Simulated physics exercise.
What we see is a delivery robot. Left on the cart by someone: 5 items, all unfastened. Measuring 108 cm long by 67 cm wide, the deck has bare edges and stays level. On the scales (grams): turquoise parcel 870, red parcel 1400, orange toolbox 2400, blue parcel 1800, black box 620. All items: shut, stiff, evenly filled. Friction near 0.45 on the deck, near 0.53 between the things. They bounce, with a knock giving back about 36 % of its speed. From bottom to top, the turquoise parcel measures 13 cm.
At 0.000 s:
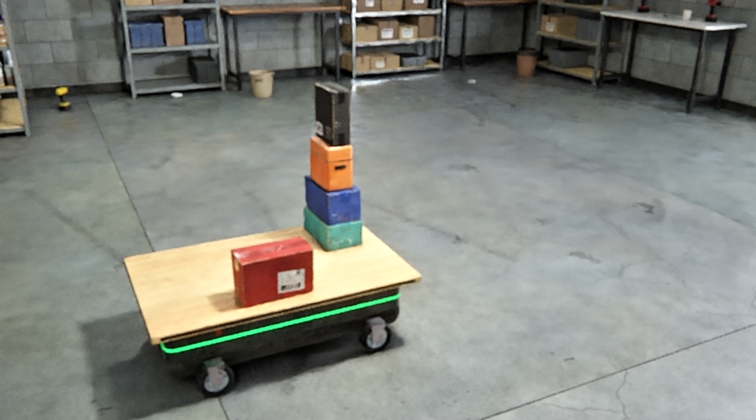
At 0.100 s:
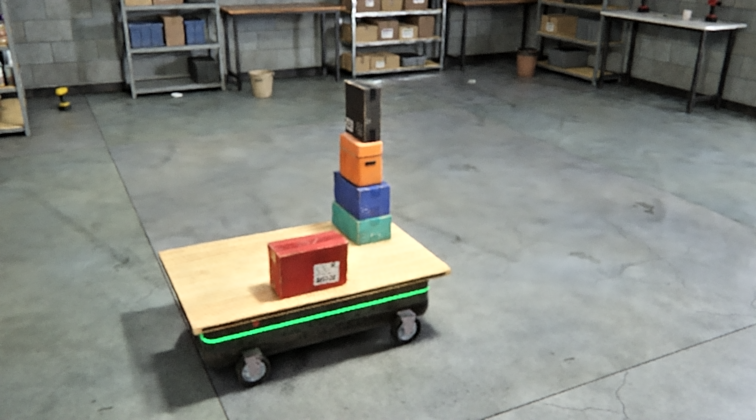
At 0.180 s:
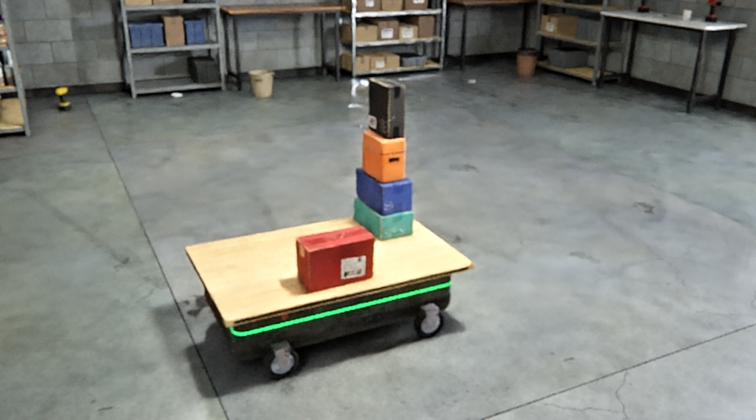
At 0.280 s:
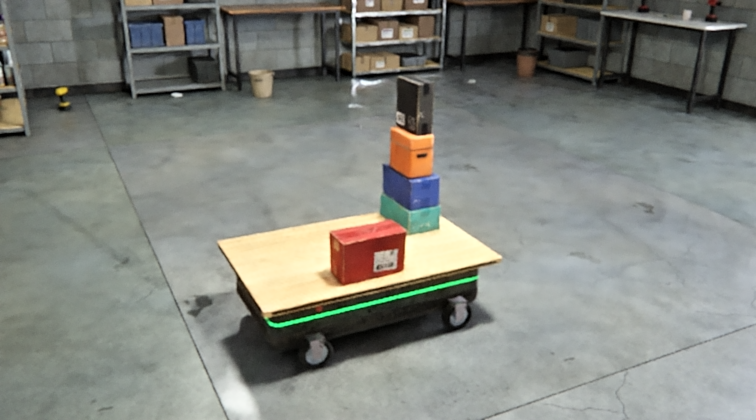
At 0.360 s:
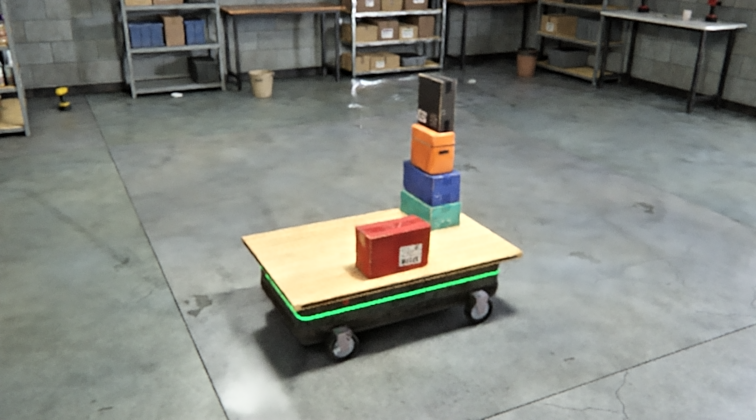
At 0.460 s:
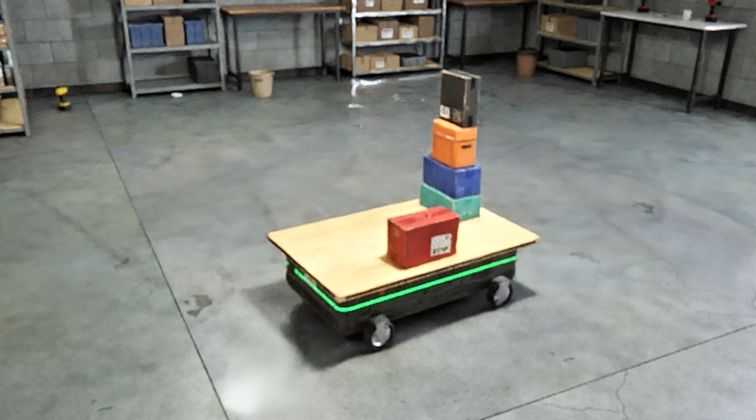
A low wheeled cart carrying a red box and a stack of four smaller boxes rolled to the right across a concrete floor, turning slightly, while the stacked pieces shifted a little on top.
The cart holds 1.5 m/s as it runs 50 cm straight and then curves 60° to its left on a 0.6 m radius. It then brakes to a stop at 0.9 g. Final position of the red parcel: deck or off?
Off.
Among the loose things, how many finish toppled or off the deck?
5.
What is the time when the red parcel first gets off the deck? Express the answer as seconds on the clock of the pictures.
Near 0.7 s.
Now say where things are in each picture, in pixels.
In the first picture, 0 cm covered; red parcel (273, 271); turquoise parcel (333, 225).
In the second picture, 15 cm covered; blue parcel (361, 193); black box (363, 111).
In the third picture, 27 cm covered; turquoise parcel (383, 215); orange toolbox (383, 155).
In the fourth picture, 42 cm covered; blue parcel (410, 185); black box (415, 105).
In the fifth picture, 54 cm covered; turquoise parcel (430, 207); orange toolbox (432, 148).
In the sixth picture, 69 cm covered, turned 6°; red parcel (423, 237); blue parcel (451, 175) moved 4 cm.
After 0.66 s, 99 cm covered, turned 33°; red parcel moved 9 cm near (469, 210); black box moved 34 cm; orange toolbox moved 31 cm.
After 1.06 s, 154 cm covered, turned 60°; red parcel, orange toolbox and black box now off the deck; turquoise parcel 20° off upright; blue parcel 19° off upright.
After 1.46 s, 156 cm covered, turned 60°, stopped; turquoise parcel and blue parcel now off the deck.
In the end (1.8 s), off the deck, turquoise parcel, red parcel, orange toolbox, blue parcel and black box. In the last view, red parcel near (483, 201).
